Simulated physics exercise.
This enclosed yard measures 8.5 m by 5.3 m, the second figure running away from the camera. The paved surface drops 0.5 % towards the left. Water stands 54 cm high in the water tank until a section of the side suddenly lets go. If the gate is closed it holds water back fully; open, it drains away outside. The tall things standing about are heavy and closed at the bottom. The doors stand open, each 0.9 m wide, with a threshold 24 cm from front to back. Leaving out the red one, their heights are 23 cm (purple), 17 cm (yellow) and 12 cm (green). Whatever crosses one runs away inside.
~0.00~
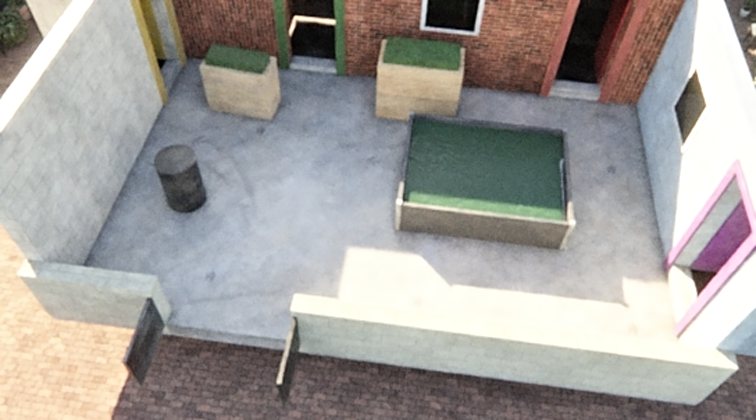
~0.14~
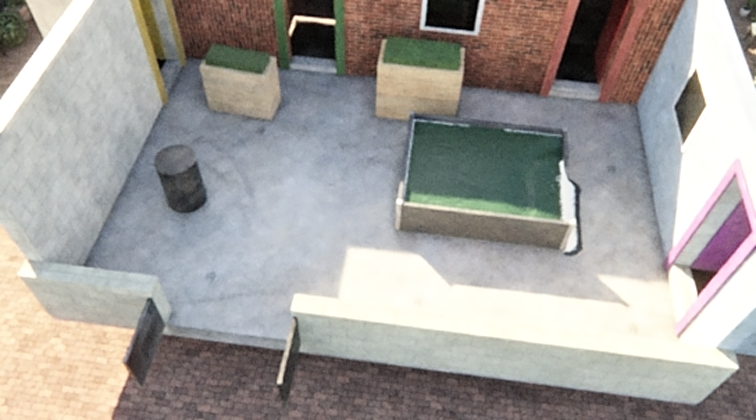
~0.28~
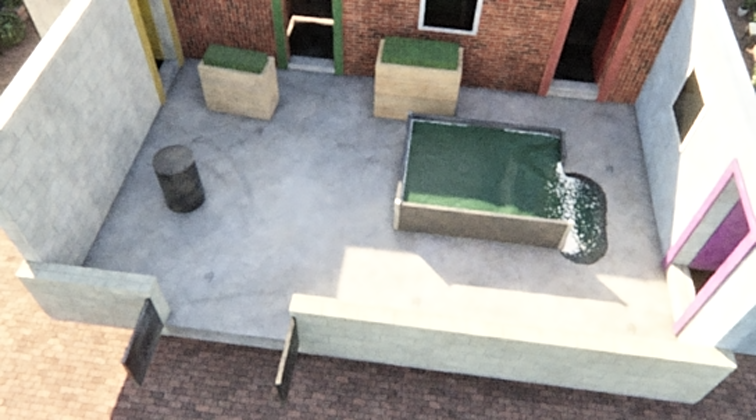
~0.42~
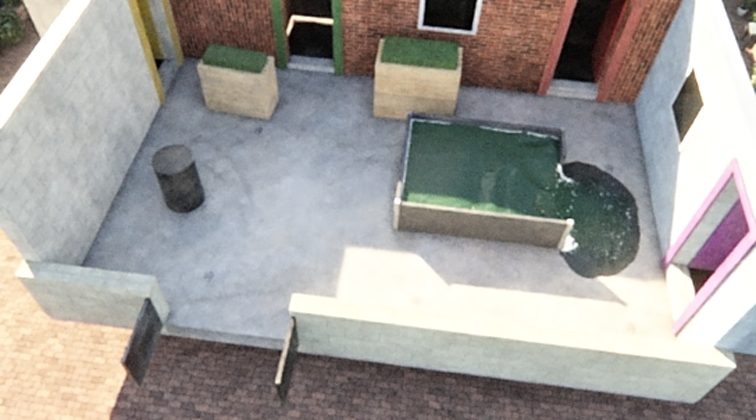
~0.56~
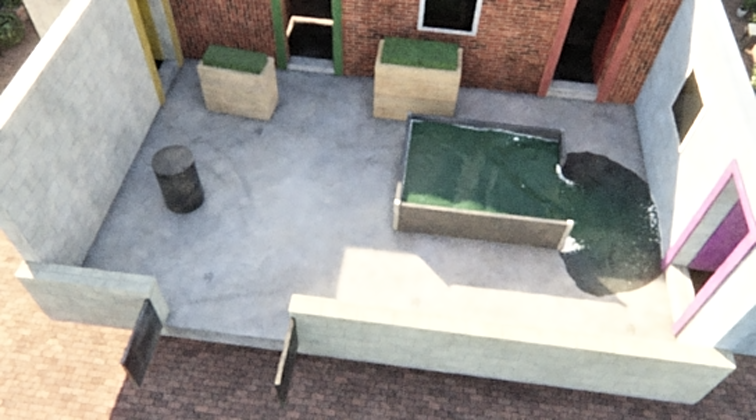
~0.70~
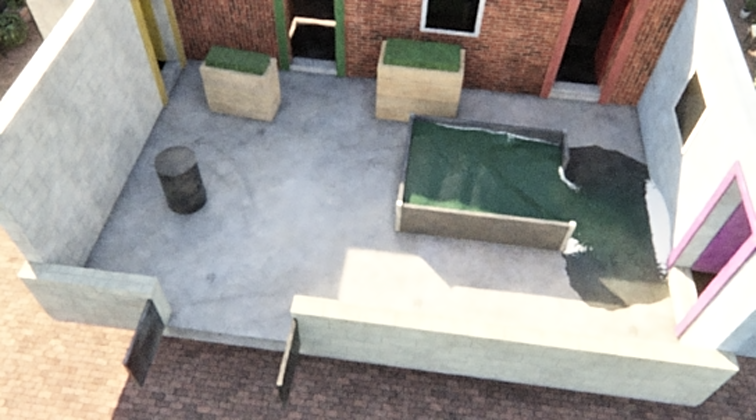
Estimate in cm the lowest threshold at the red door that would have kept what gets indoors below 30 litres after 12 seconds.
Some 12.5 cm above the ground.
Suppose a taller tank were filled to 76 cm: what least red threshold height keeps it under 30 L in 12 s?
Then roughly 20 cm.
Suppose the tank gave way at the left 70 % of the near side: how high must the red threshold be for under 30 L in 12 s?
About 8.0 cm.
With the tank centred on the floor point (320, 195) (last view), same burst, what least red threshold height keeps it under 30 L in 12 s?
About 11.0 cm.
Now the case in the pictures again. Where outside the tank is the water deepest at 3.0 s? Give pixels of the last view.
At about (684, 376).
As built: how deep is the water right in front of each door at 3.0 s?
Depths in cm: Red 19, purple 20, yellow 0, green 0.
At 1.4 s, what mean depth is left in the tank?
Roughly 39 cm on average.
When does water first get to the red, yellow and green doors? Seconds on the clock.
Arrival: Red 2.0 s, yellow 6.5 s, green 4.5 s.
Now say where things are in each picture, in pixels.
The first picture shows the water tank at (486, 169) is whole and still, 54 cm deep; the red door at (589, 54) is dry.
In the second picture, water pours out at (561, 205) and has run 0.3 m, to (575, 205); about 10 cm deep outside, 54 cm at the back.
In the third picture, the gap is at (558, 206), the front 0.7 m out at (602, 223); the back of the water tank holds 54 cm.
In the fourth picture, the gap is at (558, 206), the front 1.2 m out at (634, 238); the back of the water tank holds 54 cm.
In the fifth picture, water pours out at (557, 208) and has run 1.6 m, to (662, 265); about 6 cm deep outside, 54 cm at the back.
In the sixth picture, the front is at (669, 290), 1.6 m from the gap at (560, 209); 3.5 m2 of floor is wet, 54 cm left at the back; 1.6 m in a straight line remain to the red door at (589, 56).
After 1.4 s water covers 15 % of the floor, deepest (38 cm) near (647, 233); it has not reached the red door.
After 3.0 s water covers 30 % of the floor, deepest (34 cm) near (684, 376); 19 cm at the red door, 0 litres in over its 19 cm threshold.
After 12.0 s water covers 95 % of the floor, deepest (11 cm) near (183, 67); 6 cm at the red door, 2 litres in over its 19 cm threshold.
At the red door as built, the water arrived by 2.1 s and peaked near 19 cm at 3.2 s.
Run again over the same 12 s with other heights there, 50 litres in over 10.5 cm, 18 litres over 14 cm. The limit of 30 litres is kept from about 12.5 cm up.
